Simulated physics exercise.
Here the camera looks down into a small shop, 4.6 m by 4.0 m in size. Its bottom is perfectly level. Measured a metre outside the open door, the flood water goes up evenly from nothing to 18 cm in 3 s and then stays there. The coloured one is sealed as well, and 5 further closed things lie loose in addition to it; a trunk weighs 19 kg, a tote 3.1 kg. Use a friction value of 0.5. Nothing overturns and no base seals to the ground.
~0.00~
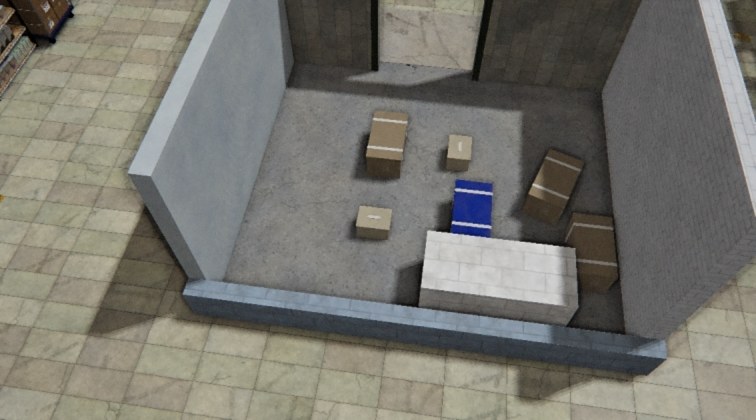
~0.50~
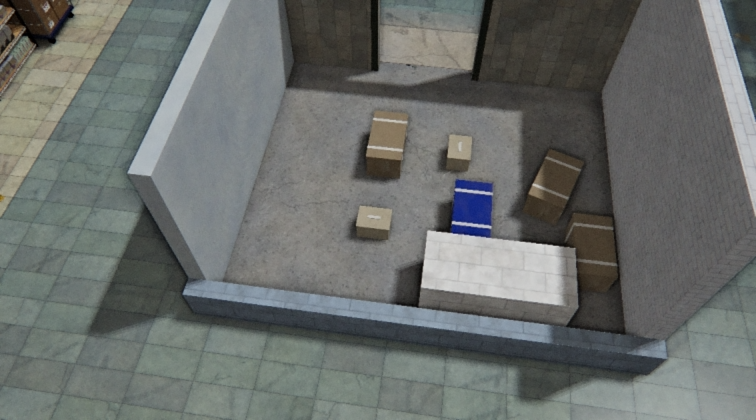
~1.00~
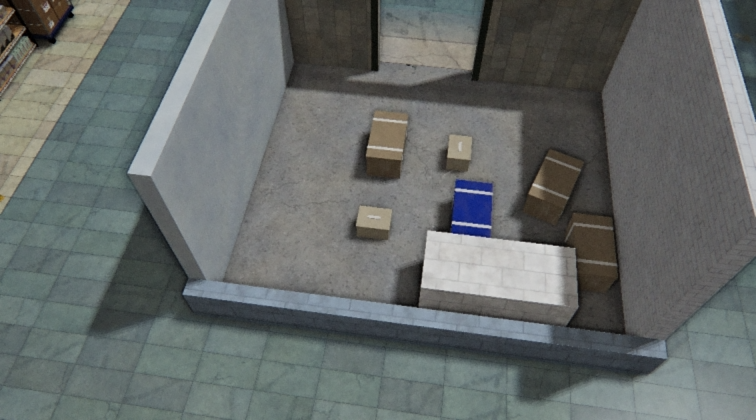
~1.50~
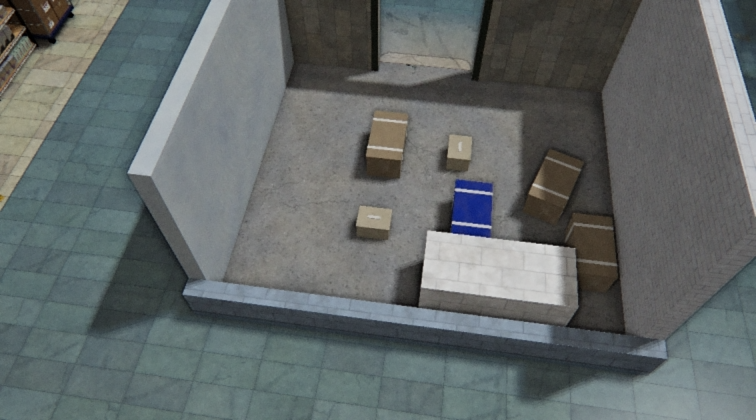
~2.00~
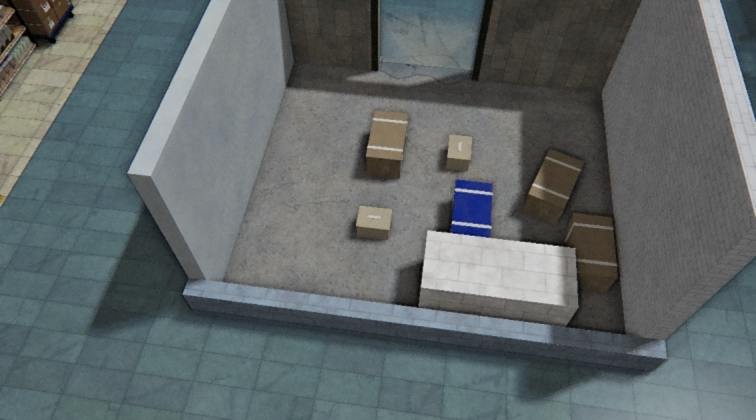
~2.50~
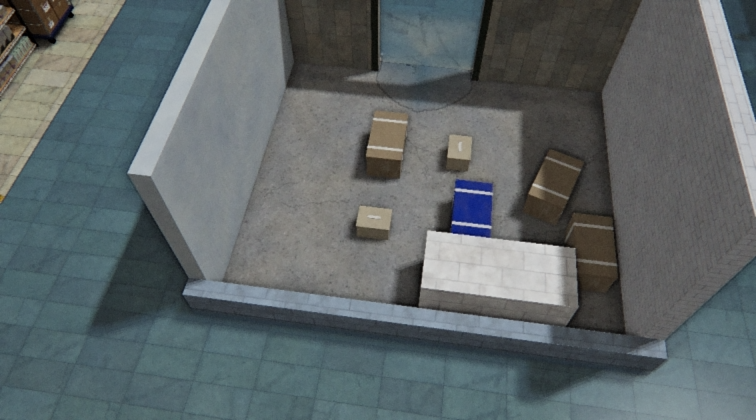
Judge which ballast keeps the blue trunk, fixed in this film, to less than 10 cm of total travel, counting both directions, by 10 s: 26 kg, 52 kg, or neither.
Only the greater amount keeps it steady.
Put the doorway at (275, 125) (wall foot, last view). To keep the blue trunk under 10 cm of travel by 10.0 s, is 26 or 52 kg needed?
Lab note: Upper mass required.
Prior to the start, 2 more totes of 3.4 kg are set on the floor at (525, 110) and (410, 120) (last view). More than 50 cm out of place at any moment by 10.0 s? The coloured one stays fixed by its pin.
In the order given, within the mark and then beyond the mark.
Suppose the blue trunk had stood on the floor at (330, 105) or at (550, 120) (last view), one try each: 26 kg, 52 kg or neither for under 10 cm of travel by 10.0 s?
Going in order: Both weights work, both weights work.
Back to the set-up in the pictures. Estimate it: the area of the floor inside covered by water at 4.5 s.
Around 7.5 m2 of it.
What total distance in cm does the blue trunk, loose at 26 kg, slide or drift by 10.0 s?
Around 80 cm in total.
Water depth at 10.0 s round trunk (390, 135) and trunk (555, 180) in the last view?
Roughly 10 and 7 cm.
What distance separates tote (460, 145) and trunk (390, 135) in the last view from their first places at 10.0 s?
200 cm and 80 cm respectively.
After 3.5 s the blue trunk would be 0 cm from its start with 26 kg and 0 cm from its start with 52 kg; 0 cm of water round it then.
After 4.5 s the blue trunk would be 0 cm from its start with 26 kg and 0 cm from its start with 52 kg; 3 cm of water round it then.
After 7.0 s the blue trunk would be 11 cm from its start with 26 kg and 0 cm from its start with 52 kg; 7 cm of water round it then.
After 10.0 s the blue trunk would be 77 cm from its start with 26 kg and 0 cm from its start with 52 kg; 9 cm of water round it then.
